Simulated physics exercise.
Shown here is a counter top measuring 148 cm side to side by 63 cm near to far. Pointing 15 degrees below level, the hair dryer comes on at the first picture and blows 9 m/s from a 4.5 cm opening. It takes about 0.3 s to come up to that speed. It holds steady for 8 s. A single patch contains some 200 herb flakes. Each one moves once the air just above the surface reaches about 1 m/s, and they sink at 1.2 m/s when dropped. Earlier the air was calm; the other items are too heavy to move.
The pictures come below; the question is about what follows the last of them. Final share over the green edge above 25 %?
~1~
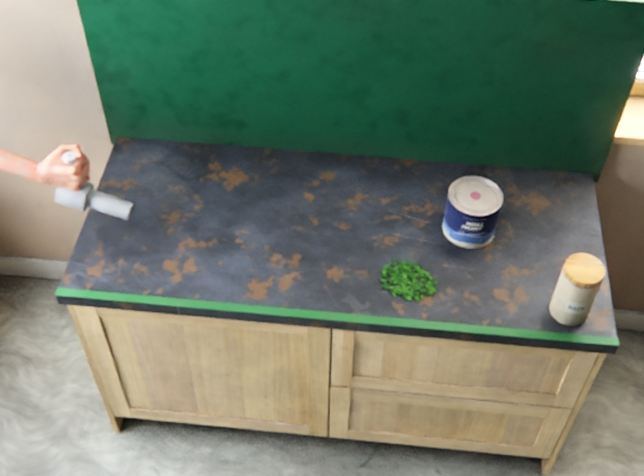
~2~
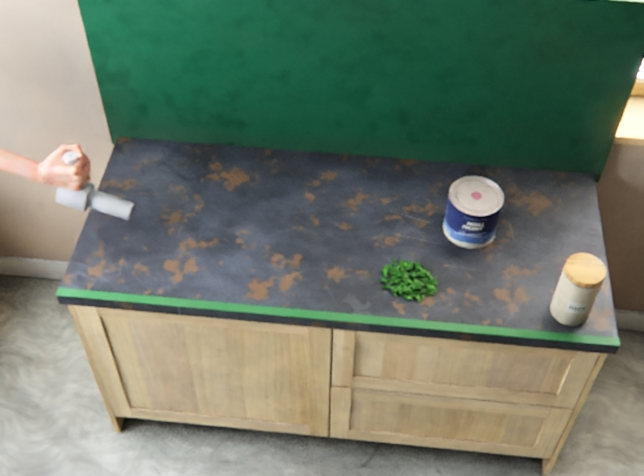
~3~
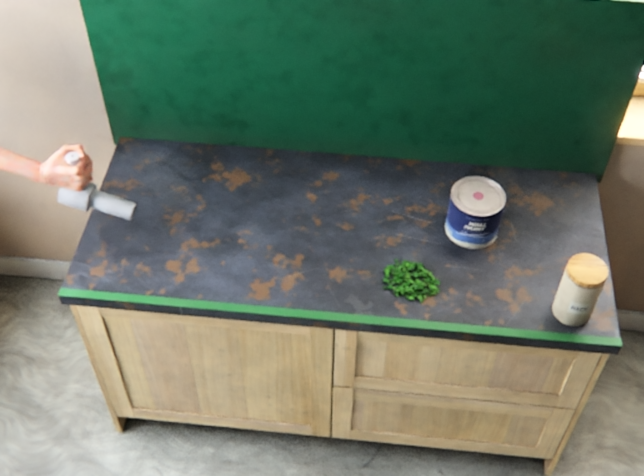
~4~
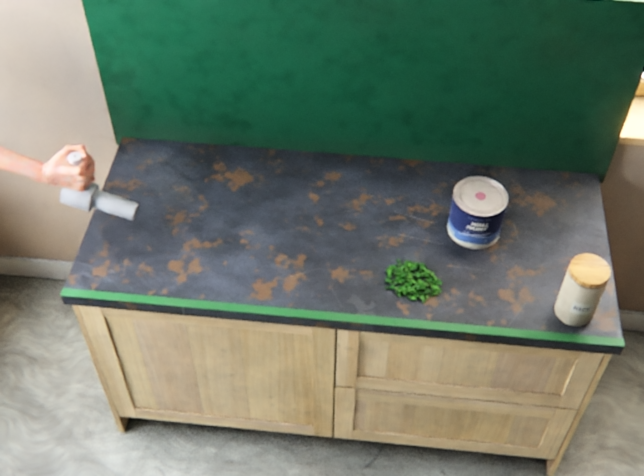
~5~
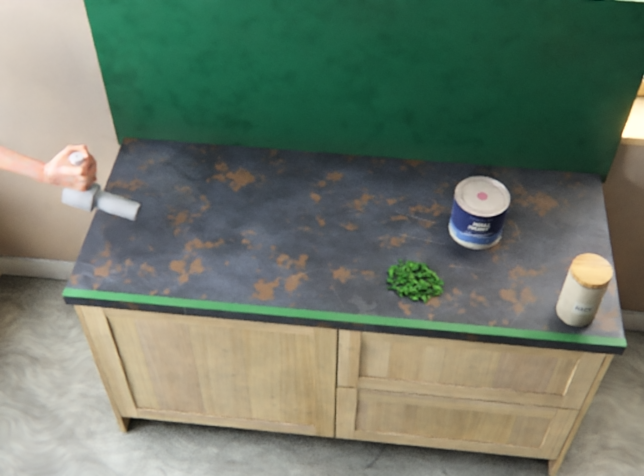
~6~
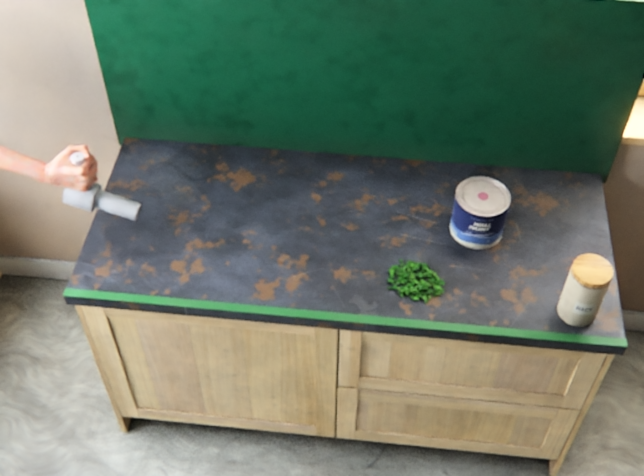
I'm expecting the count past that edge to surpass a quarter.
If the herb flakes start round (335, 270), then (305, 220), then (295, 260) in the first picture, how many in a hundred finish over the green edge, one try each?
First try near 40 %, second near 0 %, third near 40 %.
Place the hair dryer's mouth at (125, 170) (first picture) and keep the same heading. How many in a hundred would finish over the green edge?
80 %.
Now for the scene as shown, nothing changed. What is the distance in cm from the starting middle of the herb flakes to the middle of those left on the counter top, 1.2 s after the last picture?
Centre offset: Approx. 40 cm.
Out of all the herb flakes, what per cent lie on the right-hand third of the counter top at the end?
Share at the end: Close to 10 %.
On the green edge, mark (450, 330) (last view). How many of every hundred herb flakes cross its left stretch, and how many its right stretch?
Estimate: Left ~ 0 %; right ~ 40 %.
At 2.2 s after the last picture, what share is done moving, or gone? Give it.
I reckon around 90 per cent.
Then, 1.2 s after the last picture, 22 % are on the move or not yet settled, 39 % are over the green edge; the middle of those still in play is near (563, 303).
Then, 2.2 s after the last picture, 14 % are on the move or not yet settled, 41 % are over the green edge; the middle of those still in play is near (563, 303).
Then, 4.1 s after the last picture, 8 % are on the move or not yet settled, 42 % are over the green edge.
Then, 7.7 s after the last picture, at the end, 44 % are over the green edge.
